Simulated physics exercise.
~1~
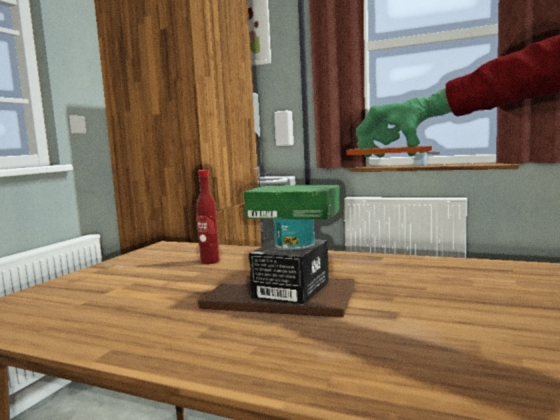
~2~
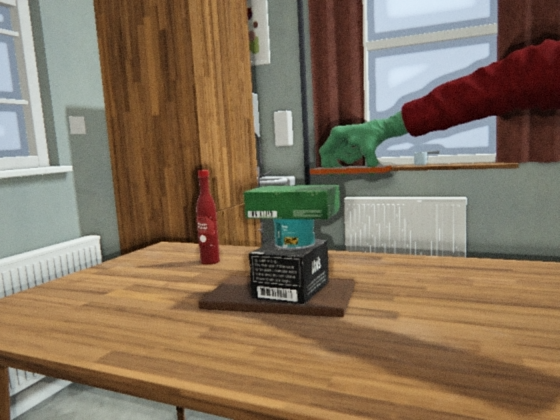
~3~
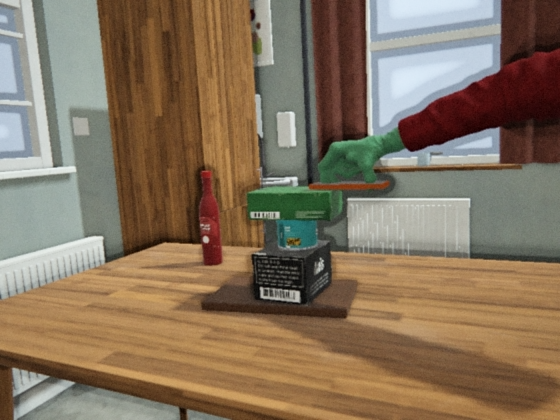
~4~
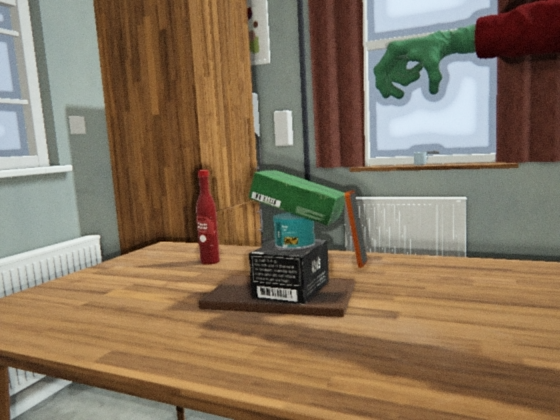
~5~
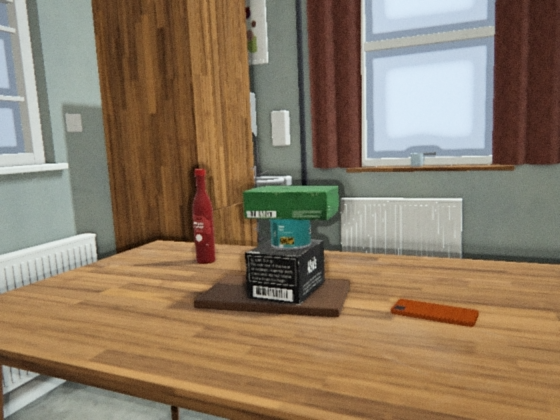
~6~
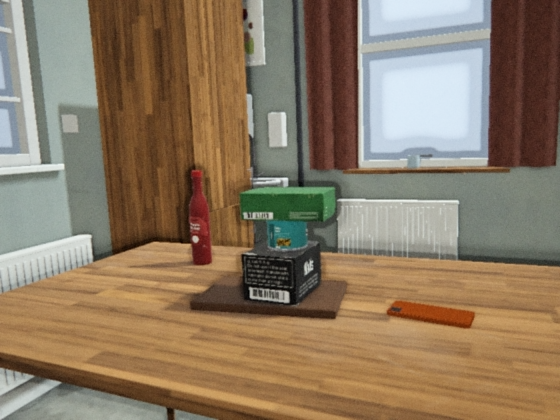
Orange phone released by a green hand onto a green box, tipping it briefly, then sliding off right and landing on the table.
